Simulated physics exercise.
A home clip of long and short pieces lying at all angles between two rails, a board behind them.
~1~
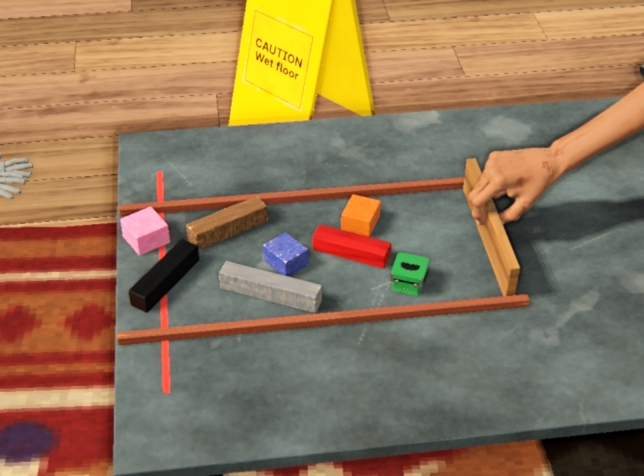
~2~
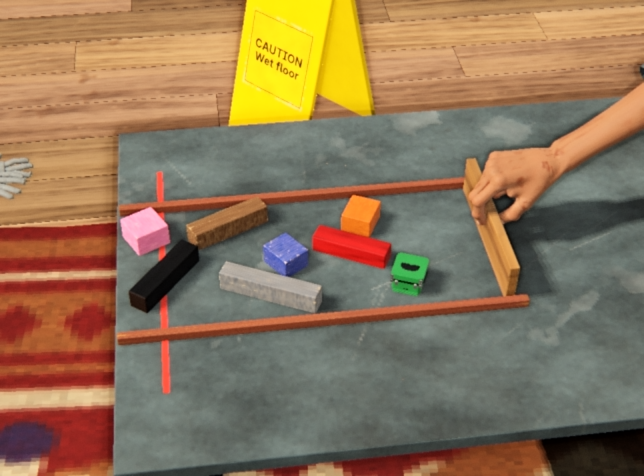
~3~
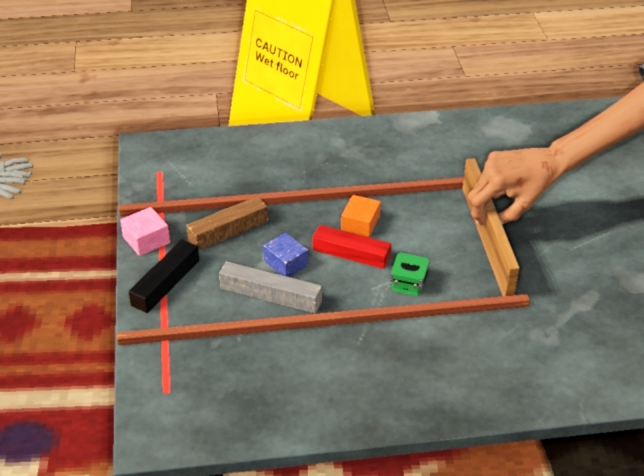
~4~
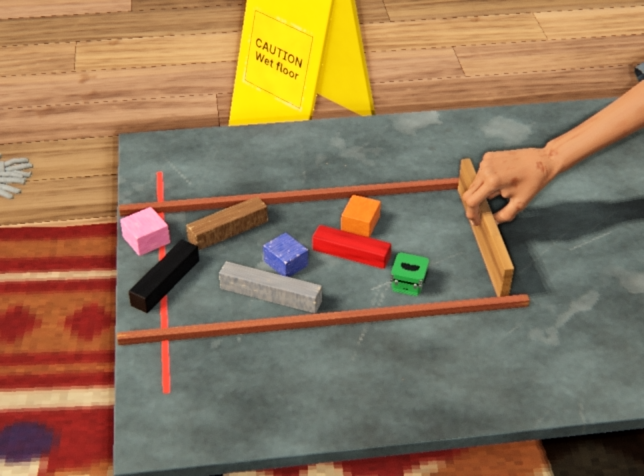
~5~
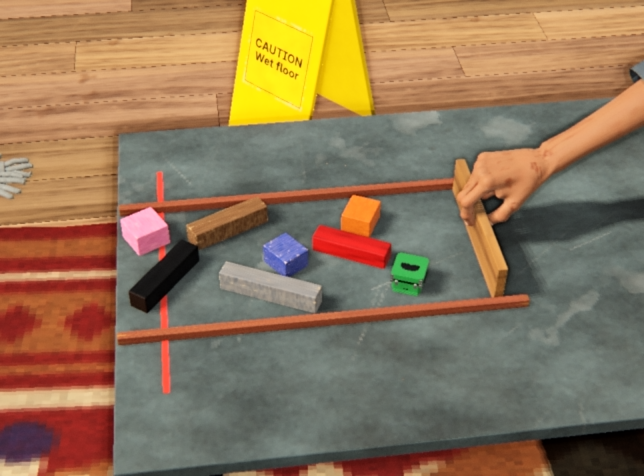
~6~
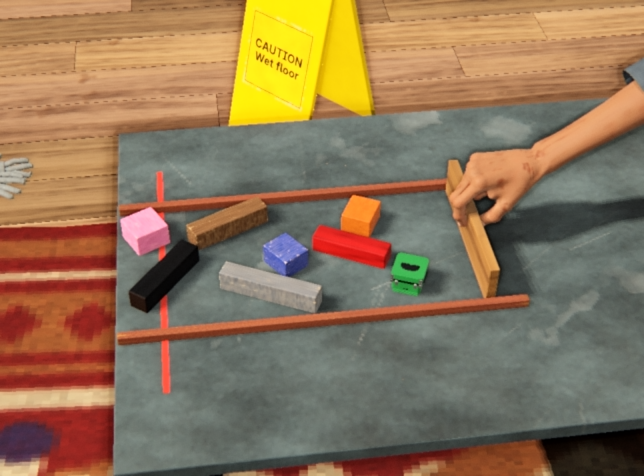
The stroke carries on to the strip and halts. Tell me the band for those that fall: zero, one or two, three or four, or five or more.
The number that fall off is three or four.
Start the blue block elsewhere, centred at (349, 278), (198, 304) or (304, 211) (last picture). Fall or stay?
Place by place, it survives; comes down; holds on.
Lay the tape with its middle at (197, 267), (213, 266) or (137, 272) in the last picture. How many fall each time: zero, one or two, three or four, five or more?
Taking them in turn, one or two; 1 or 2; 5 or more.
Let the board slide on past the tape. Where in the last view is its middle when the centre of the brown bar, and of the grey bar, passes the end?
At (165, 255) for the brown bar; at (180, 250) for the grey bar.
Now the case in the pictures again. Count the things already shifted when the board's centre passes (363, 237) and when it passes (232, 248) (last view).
By then 3, and 8.
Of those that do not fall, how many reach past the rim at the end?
It comes to 3.
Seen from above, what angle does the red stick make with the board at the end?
Roughly 40° out of line.
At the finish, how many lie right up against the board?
In contact: 4.
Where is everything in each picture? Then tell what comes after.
Pink block (145, 231); black stick (165, 275); brown bar (228, 223); board (490, 226); tape (163, 270), in the first picture.
Black stick (165, 275); orange block (361, 216), in the second picture.
Brown bar (228, 223); board (489, 226), in the third picture.
Pink block (145, 231); grey bar (271, 287), in the fourth picture.
Black stick (165, 275); green case (409, 275), in the fifth picture.
Pink block (145, 231); black stick (165, 275); brown bar (228, 223); board (471, 227); tape (163, 270), in the sixth picture.
Soon after, none off yet; pink block at rest near (145, 231); black stick at rest near (165, 275); brown bar at rest near (228, 223).
At rest, the number that fall off is three or four; fallen, grey bar, black stick and pink block.
